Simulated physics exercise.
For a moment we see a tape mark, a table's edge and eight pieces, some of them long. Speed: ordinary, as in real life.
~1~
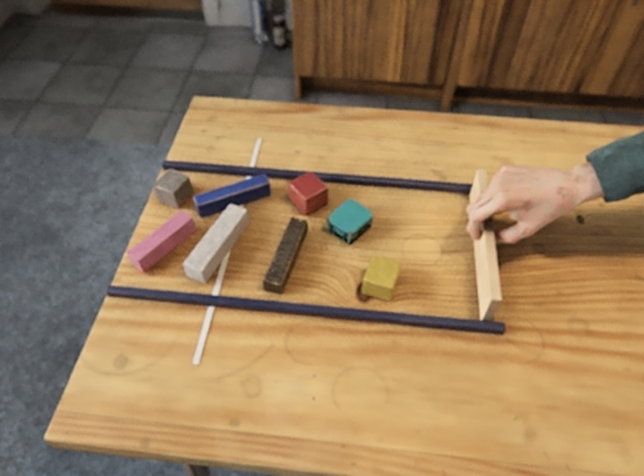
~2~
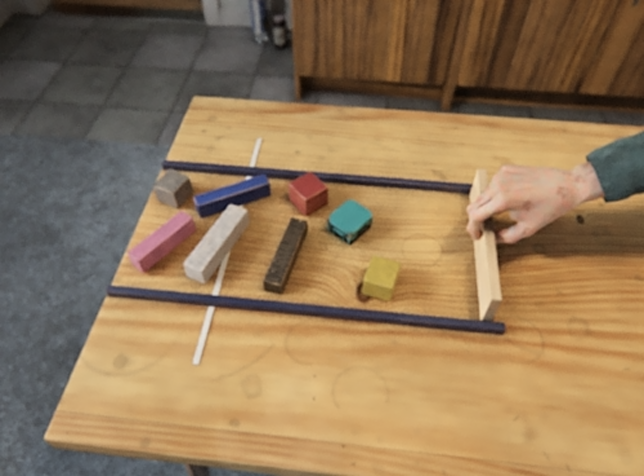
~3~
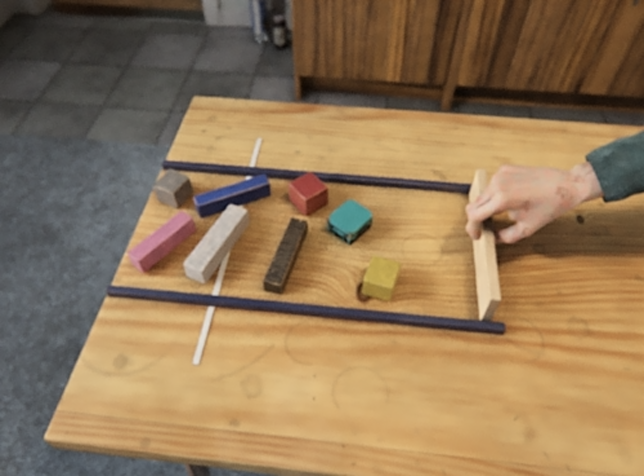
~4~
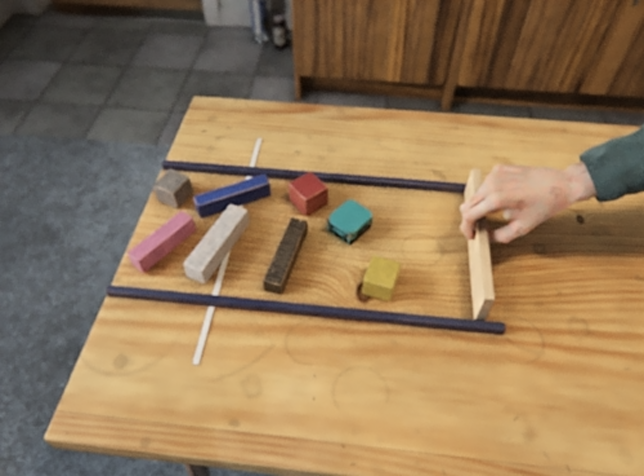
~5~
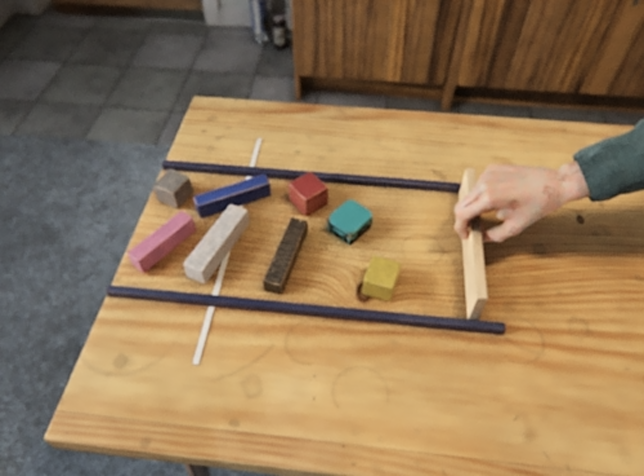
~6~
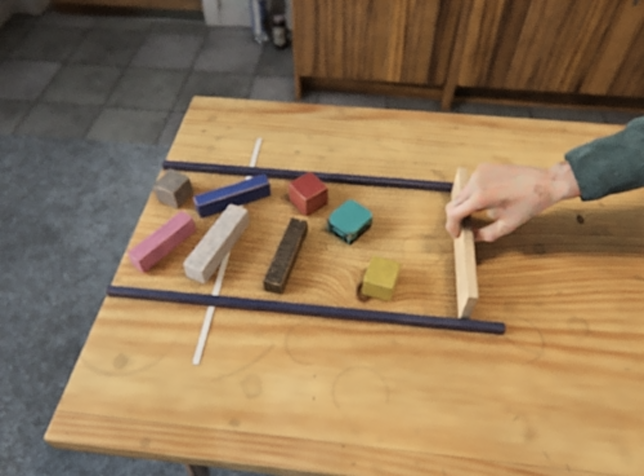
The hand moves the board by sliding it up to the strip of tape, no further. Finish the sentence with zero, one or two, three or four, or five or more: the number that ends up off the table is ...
The number that ends up off the table is zero.
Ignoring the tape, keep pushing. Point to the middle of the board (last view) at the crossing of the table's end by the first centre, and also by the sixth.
The middle is at about (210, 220), later at about (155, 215).
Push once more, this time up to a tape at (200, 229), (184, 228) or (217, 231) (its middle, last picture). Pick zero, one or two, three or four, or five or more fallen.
Count per stopping tape, as listed: Just one or two, three or four, zero.
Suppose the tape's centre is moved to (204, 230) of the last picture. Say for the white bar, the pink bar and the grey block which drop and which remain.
This time the white bar does not drop; after it, the pink bar drops; finally, the grey block drops.
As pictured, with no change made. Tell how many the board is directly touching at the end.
My count gives 3.
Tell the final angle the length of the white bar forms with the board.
Close to 5°.
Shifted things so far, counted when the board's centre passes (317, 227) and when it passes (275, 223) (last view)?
I get 4 at the one place and 6 at the other.
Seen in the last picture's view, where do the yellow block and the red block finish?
Roughly at (207, 264) and at (222, 188), in that order.
Soon after, none off yet; grey block at rest near (174, 189); pink bar at rest near (163, 241); white bar at rest near (218, 242).
At rest, the number that fall off is zero.
